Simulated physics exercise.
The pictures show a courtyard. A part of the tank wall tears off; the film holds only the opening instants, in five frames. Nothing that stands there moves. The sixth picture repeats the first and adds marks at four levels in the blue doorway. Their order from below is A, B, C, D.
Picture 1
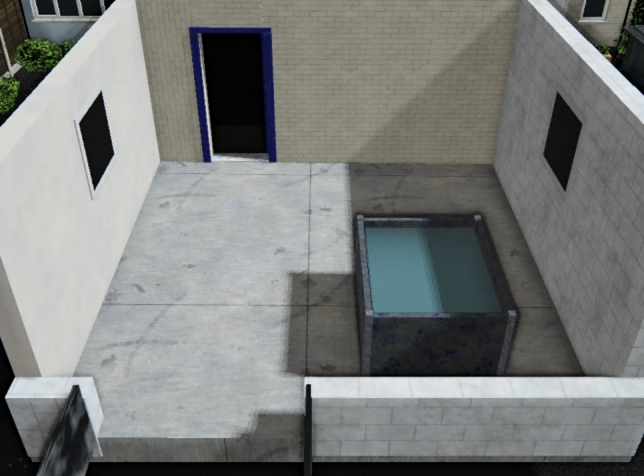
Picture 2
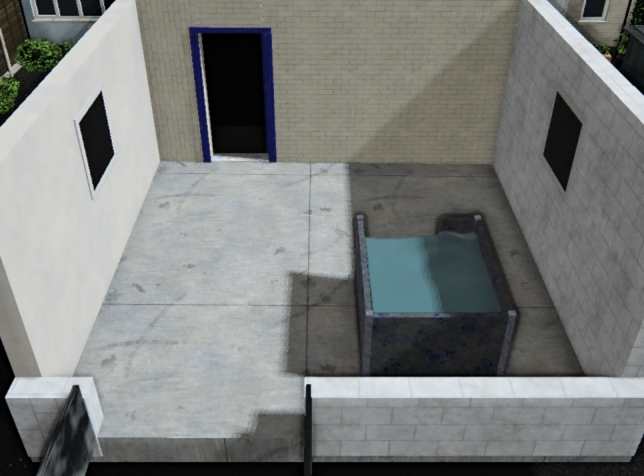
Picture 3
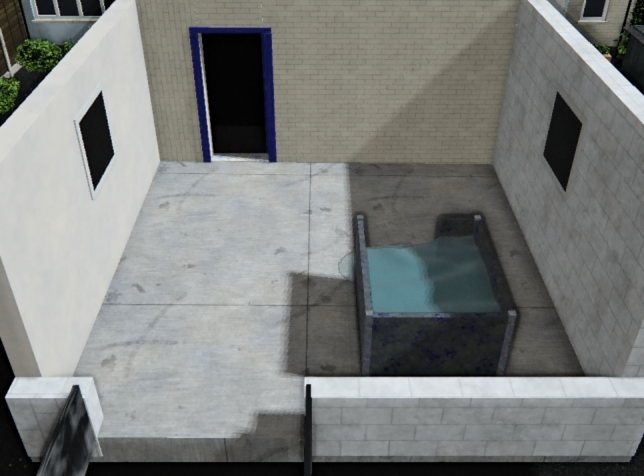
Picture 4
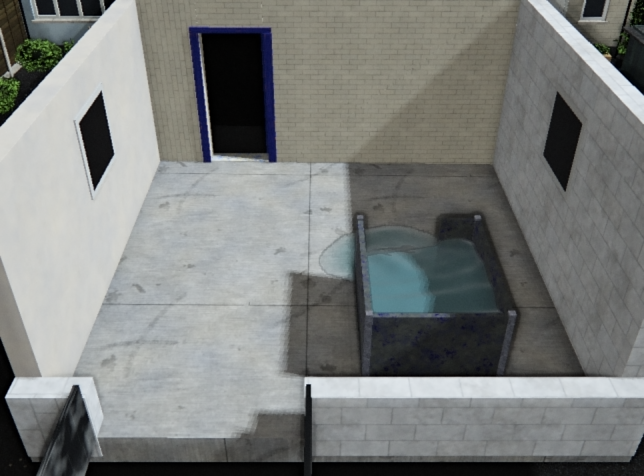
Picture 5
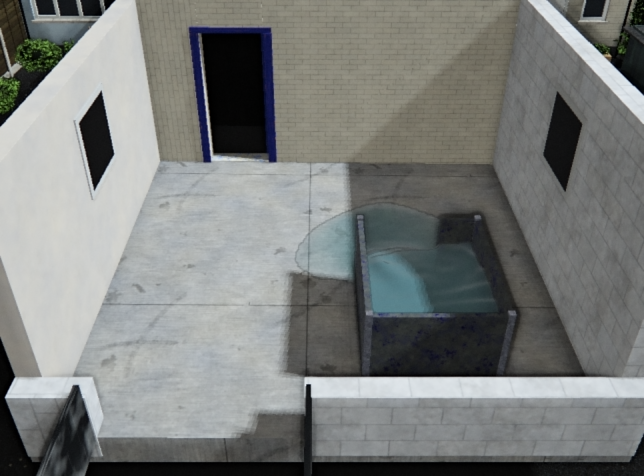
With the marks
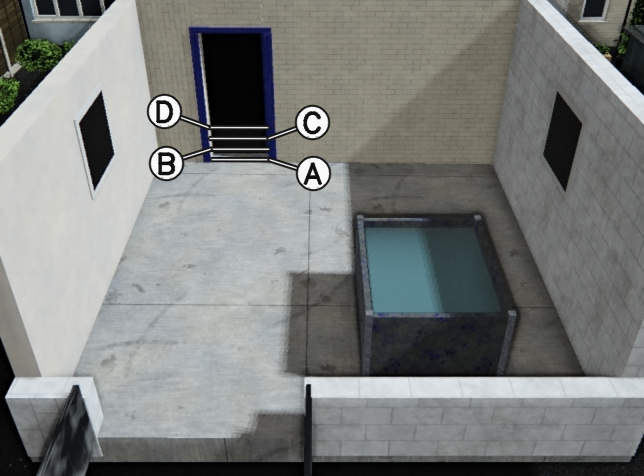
In a walled courtyard, water drops in a dark tank and spreads across the ground behind it.
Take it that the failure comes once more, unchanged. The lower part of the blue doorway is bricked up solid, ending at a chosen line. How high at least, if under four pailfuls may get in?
B.
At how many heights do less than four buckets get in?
Three of the four.
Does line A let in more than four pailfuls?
Yes, that goes wrong.
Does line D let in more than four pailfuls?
No.
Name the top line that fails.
A.
In white, A at (240, 159); B at (239, 149); C at (239, 138); D at (238, 127); from the bottom up A, B, C, D.
Choosing A, about 10 bucketfuls get in.
Choosing B, nothing gets over.
Choosing C, nothing gets over.
Choosing D, nothing gets over.
